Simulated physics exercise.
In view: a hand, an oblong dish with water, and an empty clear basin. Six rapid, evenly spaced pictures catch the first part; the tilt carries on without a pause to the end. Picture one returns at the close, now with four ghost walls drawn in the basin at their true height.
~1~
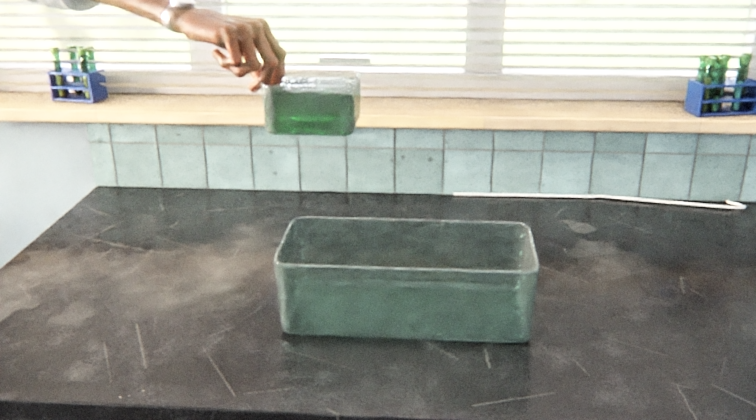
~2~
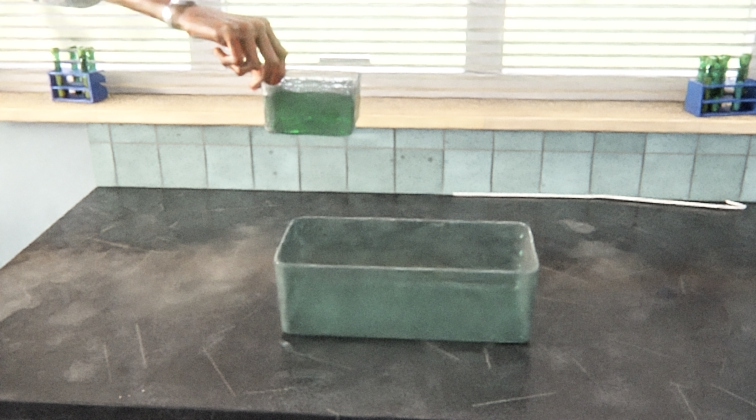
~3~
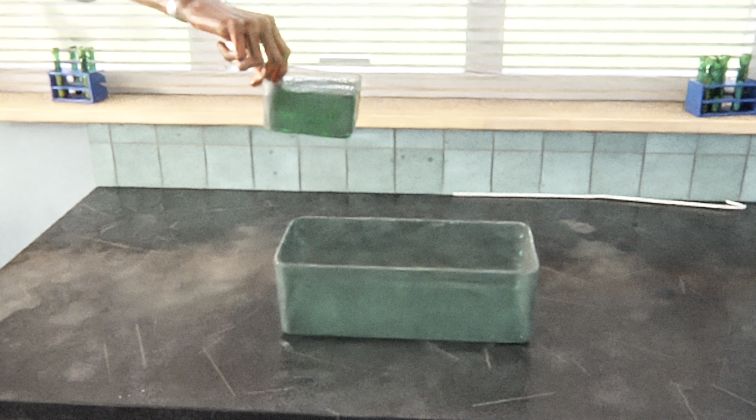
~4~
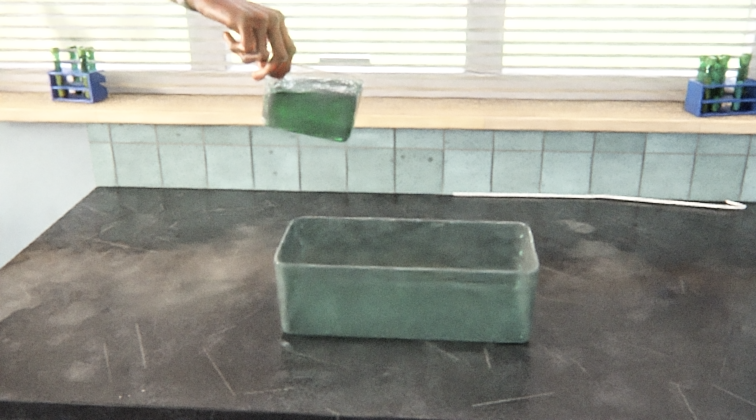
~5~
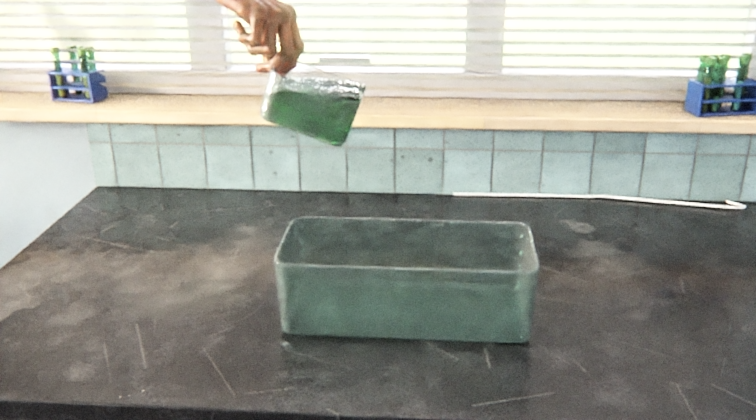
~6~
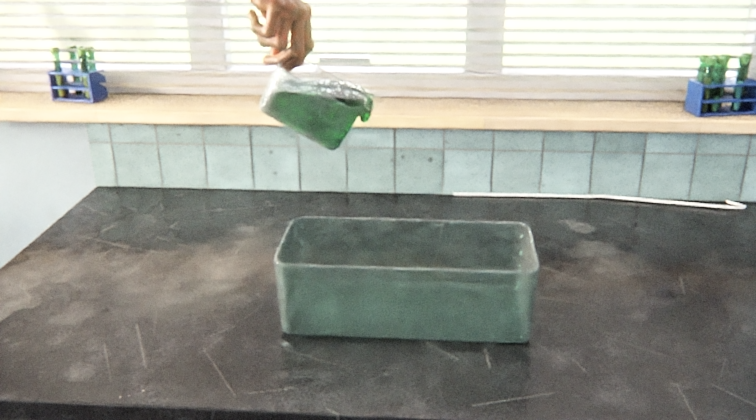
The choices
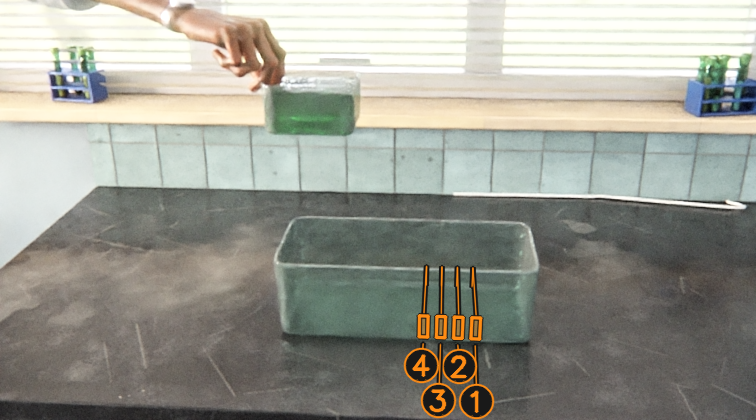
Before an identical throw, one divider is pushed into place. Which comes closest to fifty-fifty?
Take 4.
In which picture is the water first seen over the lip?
Picture 5.
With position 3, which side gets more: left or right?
The left side.
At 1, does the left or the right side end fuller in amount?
The left side.
On the marked copy, 1 at (475, 345); 2 at (457, 344); 3 at (440, 344); 4 at (423, 343).
With 1, about 83 % ends left of the wall and 14 % right of it; 3 % is lost outside.
With 2, about 84 % ends left of the wall and 13 % right of it; 3 % is lost outside.
With 3, about 87 % ends left of the wall and 10 % right of it; 3 % is lost outside.
With 4, about 51 % ends left of the wall and 48 % right of it.
